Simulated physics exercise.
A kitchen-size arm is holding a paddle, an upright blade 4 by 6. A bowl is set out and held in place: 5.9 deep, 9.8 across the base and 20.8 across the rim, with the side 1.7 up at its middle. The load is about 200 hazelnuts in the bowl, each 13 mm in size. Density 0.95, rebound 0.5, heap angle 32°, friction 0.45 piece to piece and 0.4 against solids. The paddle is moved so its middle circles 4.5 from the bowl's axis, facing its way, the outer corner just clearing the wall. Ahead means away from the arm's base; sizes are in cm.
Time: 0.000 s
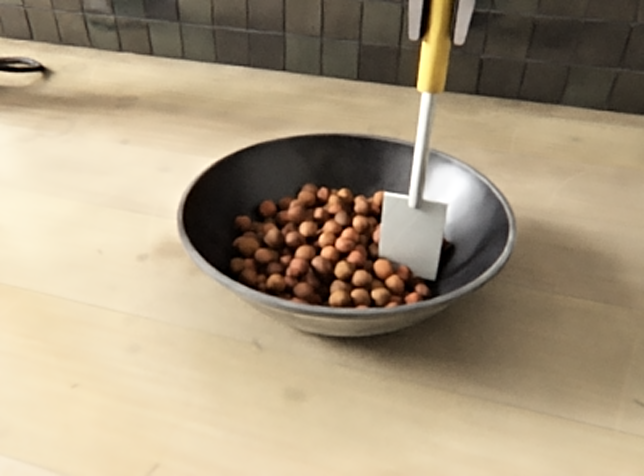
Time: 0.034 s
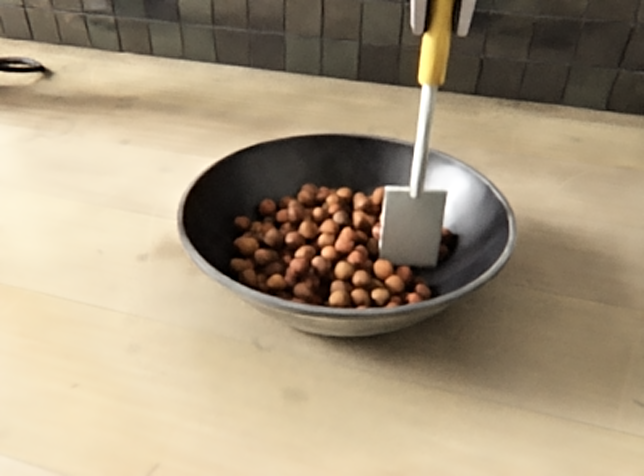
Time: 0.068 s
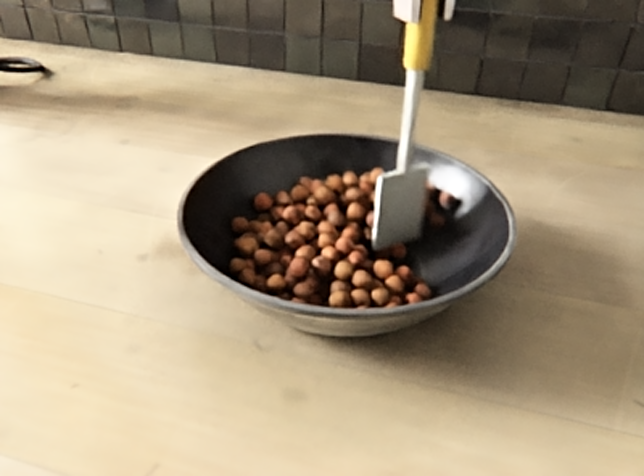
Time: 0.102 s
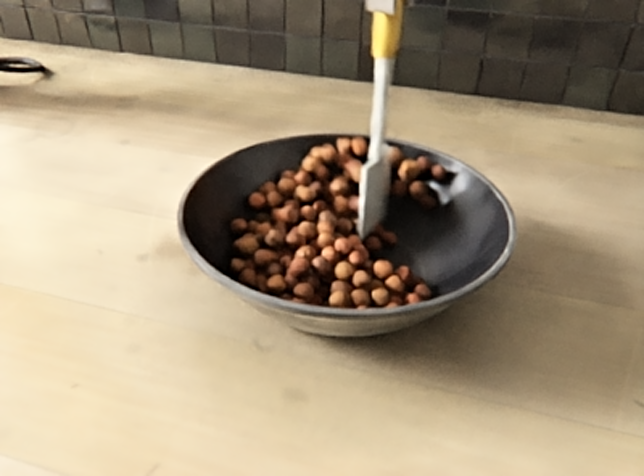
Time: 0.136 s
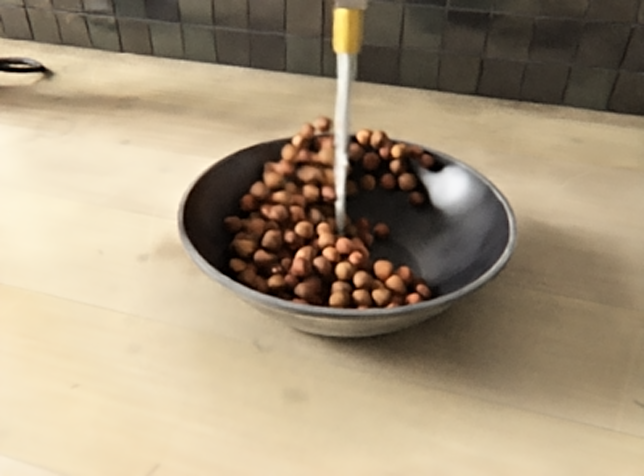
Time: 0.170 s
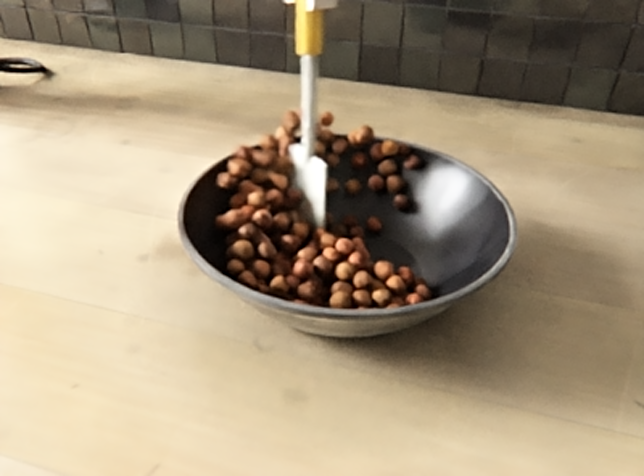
A dark, wide bowl of reddish-brown hazelnuts sits on a pale wooden counter before dark tiles, seen from above at an angle by a still camera. A pale paddle with a yellow handle, held by a partly visible robot arm, stands upright at the bowl's right. It sweeps toward the back and then left, turning as it pushes nuts into a raised pile along the rear rim.
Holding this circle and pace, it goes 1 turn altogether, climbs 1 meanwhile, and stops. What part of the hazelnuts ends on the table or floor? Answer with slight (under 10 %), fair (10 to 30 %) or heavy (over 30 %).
Fair.
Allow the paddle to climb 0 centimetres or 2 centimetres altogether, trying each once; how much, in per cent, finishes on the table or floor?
Try one: Around 25 %; try two: Around 15 %.
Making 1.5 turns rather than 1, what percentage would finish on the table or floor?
About 25 per cent.
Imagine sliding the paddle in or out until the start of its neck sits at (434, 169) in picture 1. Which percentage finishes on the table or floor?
It comes to around 25 percent.
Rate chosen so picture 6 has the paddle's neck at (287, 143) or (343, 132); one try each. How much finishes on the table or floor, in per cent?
About 30 and 10 per cent.
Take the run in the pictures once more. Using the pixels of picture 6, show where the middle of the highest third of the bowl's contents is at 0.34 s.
I'd say about (357, 291).
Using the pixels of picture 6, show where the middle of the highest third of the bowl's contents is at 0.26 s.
Near (236, 232).
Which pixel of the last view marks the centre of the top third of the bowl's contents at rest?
The centre sits around (404, 240) in the last picture.
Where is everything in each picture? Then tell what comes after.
The first picture shows paddle neck at (419, 177), 0° round; upper third of the load around (330, 239), from x 240 to 440, top at y 195; 197 in the bowl.
The second picture shows paddle neck at (420, 168), 14° round; upper third of the load around (334, 236), from x 240 to 445, top at y 195.
The third picture shows paddle neck at (407, 150), 45° round; upper third of the load around (335, 212), from x 240 to 450, top at y 175.
The fourth picture shows paddle neck at (379, 137), 77° round; upper third of the load around (328, 192), from x 240 to 440, top at y 145.
The fifth picture shows paddle neck at (344, 132), 109° round; upper third of the load around (312, 182), from x 235 to 425, top at y 125.
The sixth picture shows paddle neck at (310, 135), 140° round; upper third of the load around (284, 172), from x 225 to 420, top at y 115; 195 in the bowl, 2 in flight or on the tool.
After 0.26 s, 221° round, highest piece 11 above the table; 182 in the bowl, 2 on the table or floor, 13 in flight or on the tool.
After 0.34 s, 301° round, highest piece 8 above the table; 172 in the bowl, 14 on the table or floor, 11 in flight or on the tool.
After 0.58 s, 0° round, highest piece 5 above the table; 166 in the bowl, 31 on the table or floor.
After 1.28 s, 0° round, highest piece 4 above the table; 166 in the bowl, 31 on the table or floor.
At rest, 166 in the bowl, 31 on the table or floor. That is 16 % on the table or floor.
